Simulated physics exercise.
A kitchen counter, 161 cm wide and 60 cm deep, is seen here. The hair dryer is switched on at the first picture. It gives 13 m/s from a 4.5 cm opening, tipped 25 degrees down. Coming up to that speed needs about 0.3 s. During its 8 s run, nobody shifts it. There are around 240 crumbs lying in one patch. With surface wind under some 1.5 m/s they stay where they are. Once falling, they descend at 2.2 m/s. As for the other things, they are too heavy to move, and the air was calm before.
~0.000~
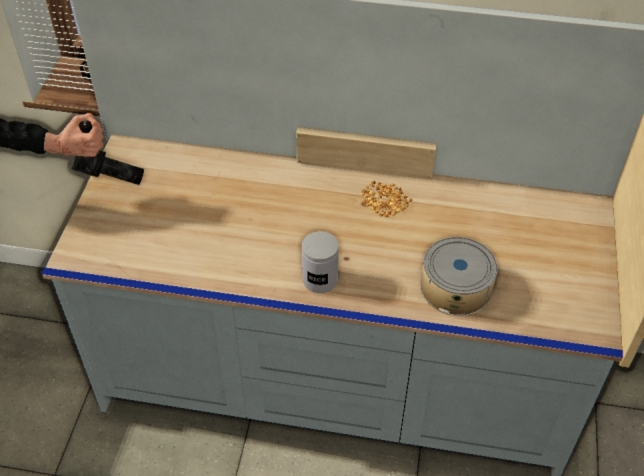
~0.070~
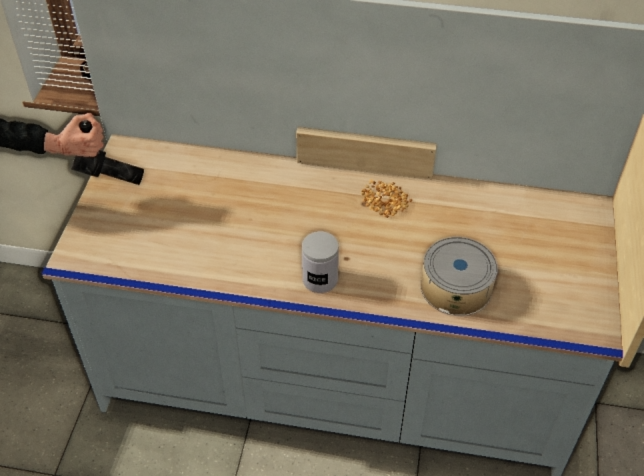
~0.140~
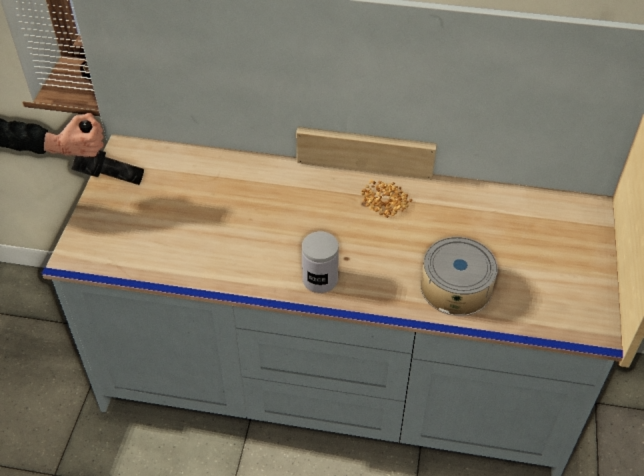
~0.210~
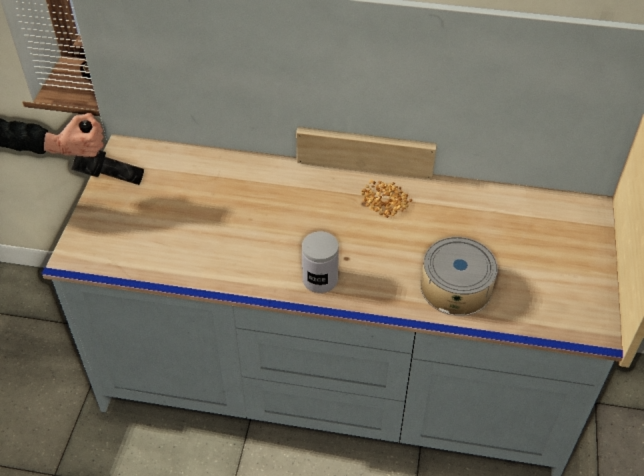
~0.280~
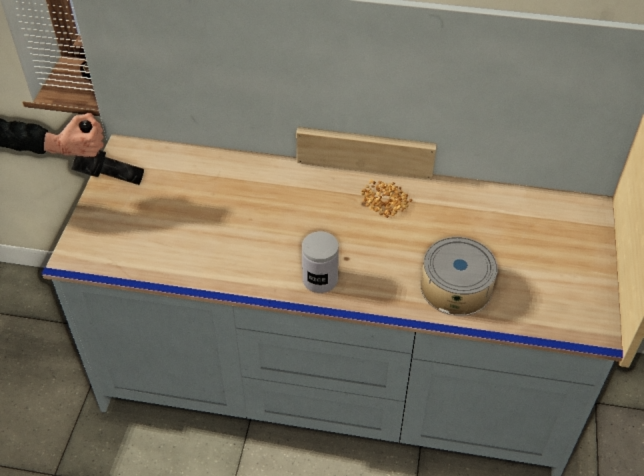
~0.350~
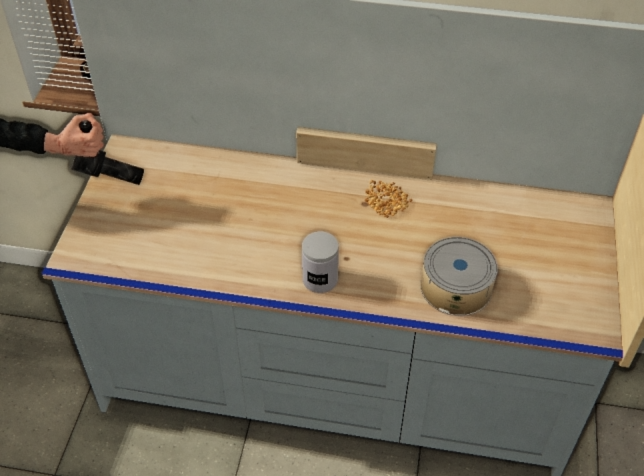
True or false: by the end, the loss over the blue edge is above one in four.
True.
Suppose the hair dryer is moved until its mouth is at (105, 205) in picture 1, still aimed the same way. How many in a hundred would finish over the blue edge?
You'd be looking at something like 0 in a hundred.
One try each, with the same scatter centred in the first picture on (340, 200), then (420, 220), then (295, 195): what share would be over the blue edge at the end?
50, 60 and 40 in a hundred, respectively.
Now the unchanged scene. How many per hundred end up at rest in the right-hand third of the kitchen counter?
I'd estimate around 50 per cent.
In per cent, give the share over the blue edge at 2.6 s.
Estimate: Around 10 %.
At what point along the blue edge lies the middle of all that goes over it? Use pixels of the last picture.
I'd point to somewhere near (620, 358).
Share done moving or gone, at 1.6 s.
Estimated share: Near 20 %.
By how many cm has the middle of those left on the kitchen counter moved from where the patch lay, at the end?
70 cm.
After 1.6 s, 1 % are over the blue edge; the middle of those still in play is near (614, 214); 21 % have settled or left.
After 2.6 s, 12 % are over the blue edge; the middle of those still in play is near (614, 218); 30 % have settled or left.
After 4.4 s, 33 % are over the blue edge; the middle of those still in play is near (613, 211); 55 % have settled or left.
After 8.0 s, at the end, 52 % are over the blue edge; the middle of those still in play is near (613, 200).
